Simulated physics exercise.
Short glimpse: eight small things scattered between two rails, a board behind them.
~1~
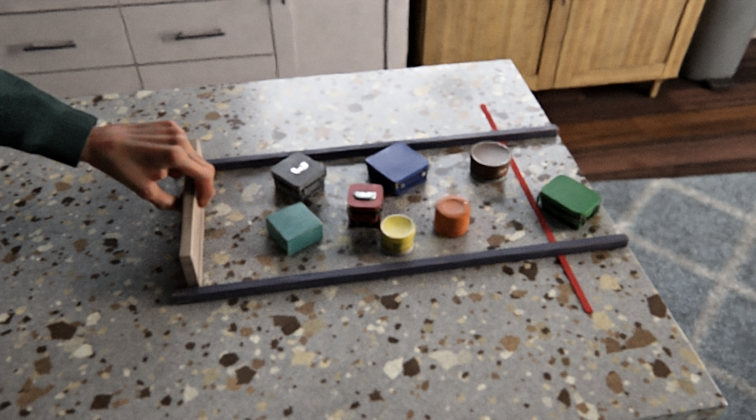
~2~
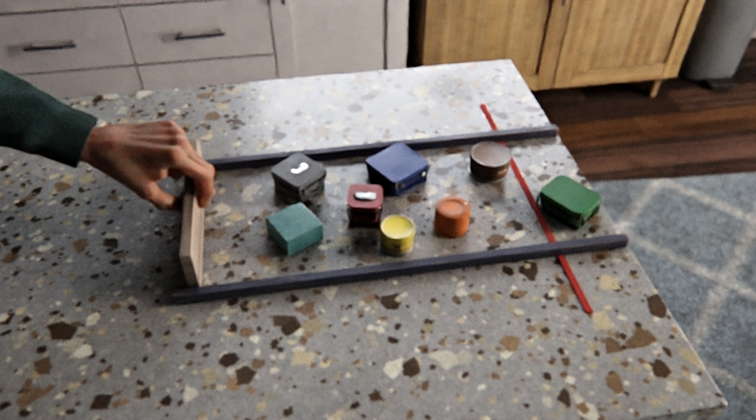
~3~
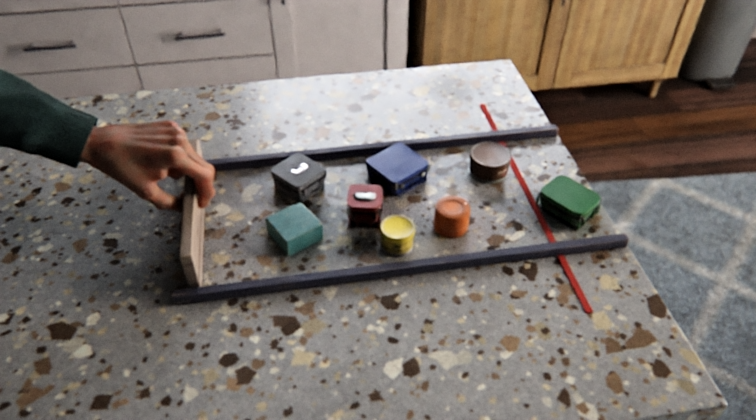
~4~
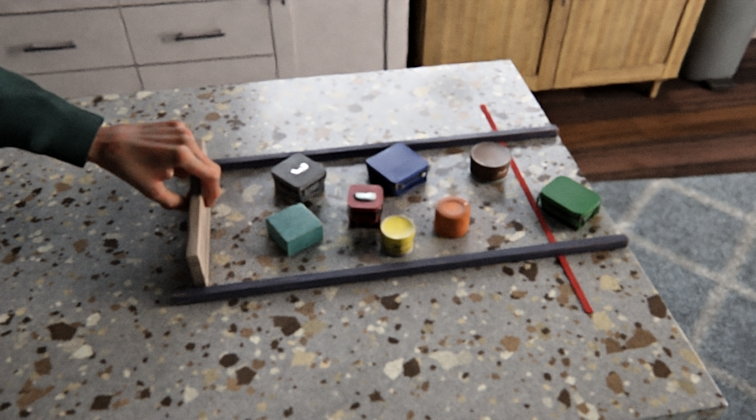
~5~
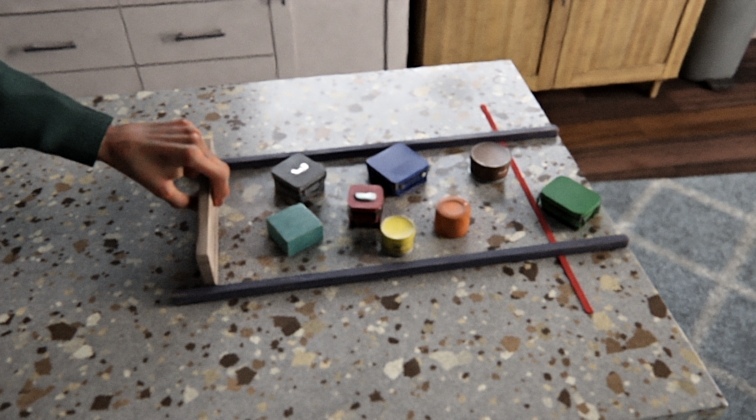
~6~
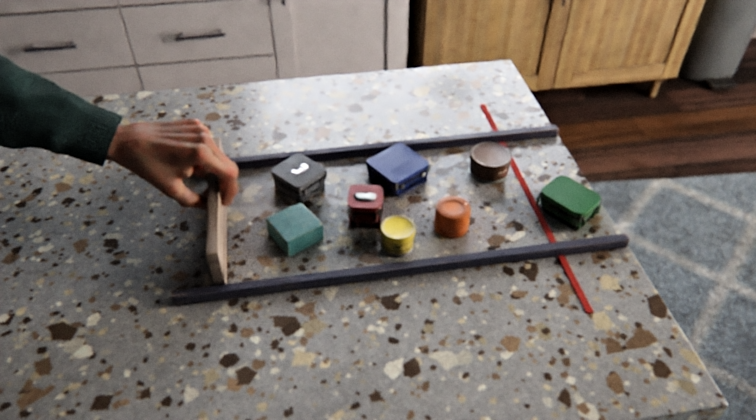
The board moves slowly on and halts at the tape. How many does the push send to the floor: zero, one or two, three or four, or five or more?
The fallen count comes to one or two.
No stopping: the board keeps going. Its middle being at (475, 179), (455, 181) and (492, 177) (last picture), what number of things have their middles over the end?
0; 0; 1.
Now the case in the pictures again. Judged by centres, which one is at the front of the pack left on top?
It's the blue case.
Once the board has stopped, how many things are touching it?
The count in contact is 2.
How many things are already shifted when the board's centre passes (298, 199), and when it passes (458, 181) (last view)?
First 2, after that 7.
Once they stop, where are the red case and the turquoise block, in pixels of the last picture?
You'll see the red case at (571, 175), with the turquoise block at (559, 206).
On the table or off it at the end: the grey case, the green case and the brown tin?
Taking them in turn, the grey case is still there, then the green case ends up down, and finally the brown tin ends up down.
Soon after, none off yet; green case at rest near (569, 203); brown tin at rest near (490, 163); orange lid at rest near (452, 217).
Then, none off yet; green case at rest near (569, 203); brown tin moved about its own width near (538, 156); orange lid moved well along near (510, 204).
At rest, the number that fall off is one or two; fallen, brown tin and green case.
